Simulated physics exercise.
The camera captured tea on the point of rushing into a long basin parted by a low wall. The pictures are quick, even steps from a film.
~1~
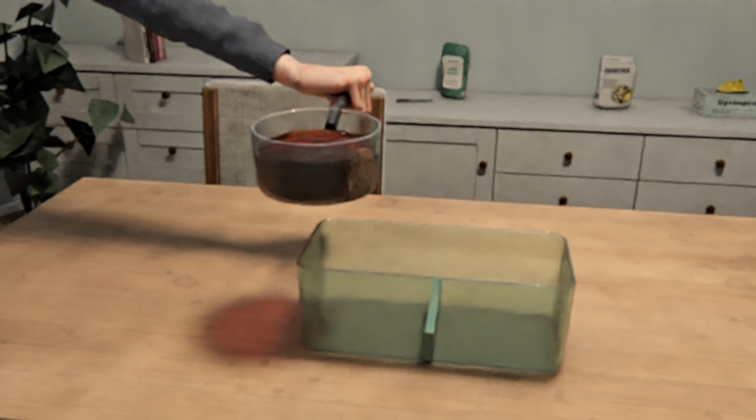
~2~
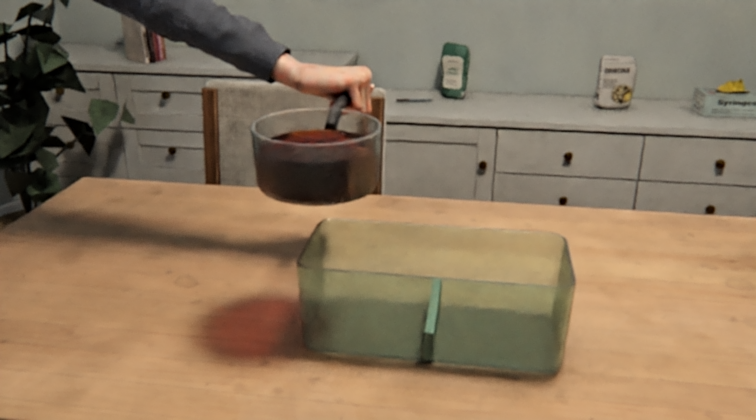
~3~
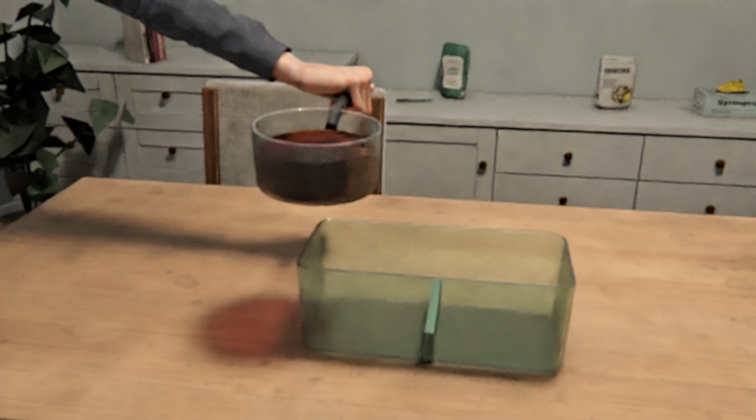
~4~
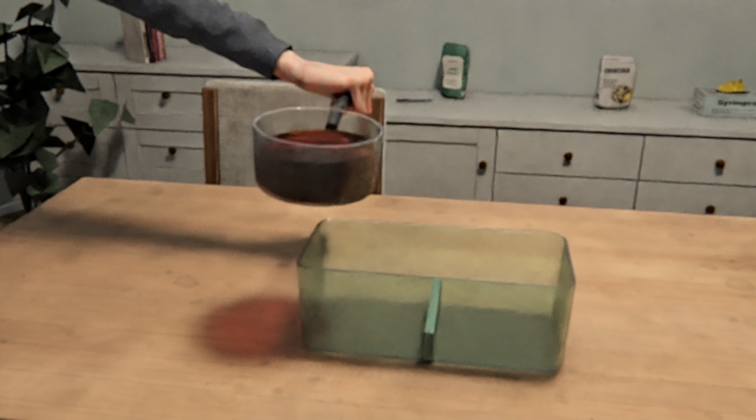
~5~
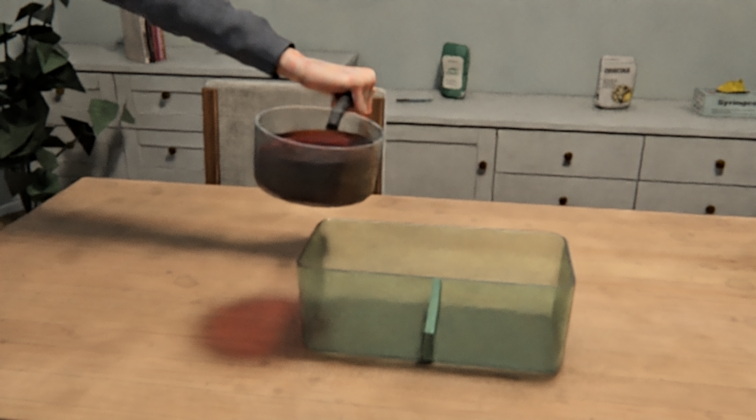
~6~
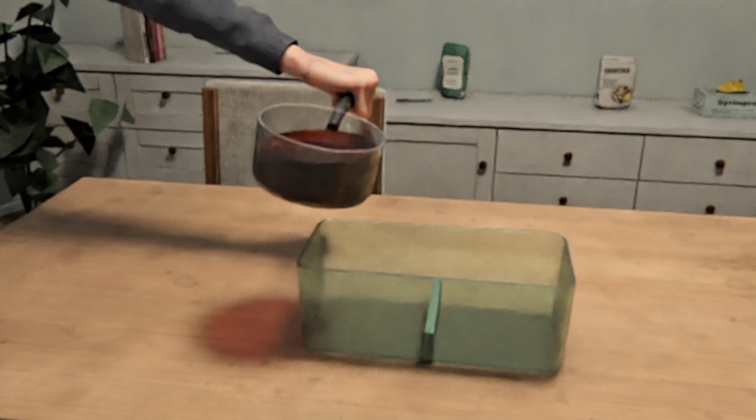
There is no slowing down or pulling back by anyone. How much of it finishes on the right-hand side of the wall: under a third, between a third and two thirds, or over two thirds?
Stops short of a third.
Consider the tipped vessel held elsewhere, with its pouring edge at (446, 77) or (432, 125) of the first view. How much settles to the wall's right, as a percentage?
85 % and 75 %.
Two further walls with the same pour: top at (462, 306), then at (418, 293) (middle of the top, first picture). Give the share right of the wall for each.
Around 10 per cent for the first, around 45 per cent for the second.
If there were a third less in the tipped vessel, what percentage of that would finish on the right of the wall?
Some 5 parts in a hundred, give or take.
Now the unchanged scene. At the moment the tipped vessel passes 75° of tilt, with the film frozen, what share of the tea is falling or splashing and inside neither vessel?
Roughly 35 per cent.
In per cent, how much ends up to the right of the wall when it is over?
Around 25 percent.
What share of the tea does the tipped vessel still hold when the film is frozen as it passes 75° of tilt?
I'd put it near 55 %.
A moment on, the tilt is 75° and 54 per cent is still to pour, 11 is left of the wall and 2 right of it.
Next, the tilt is 111° and 7 per cent is still to pour, 66 is left of the wall and 22 right of it.
Then the tilt is 115° and 0 per cent is still to pour, 75 is left of the wall and 23 right of it.
Later the tilt is 115° and 0 per cent is still to pour, 74 is left of the wall and 24 right of it.
At rest 74 per cent lies left of the wall, 24 right of it and 2 outside.
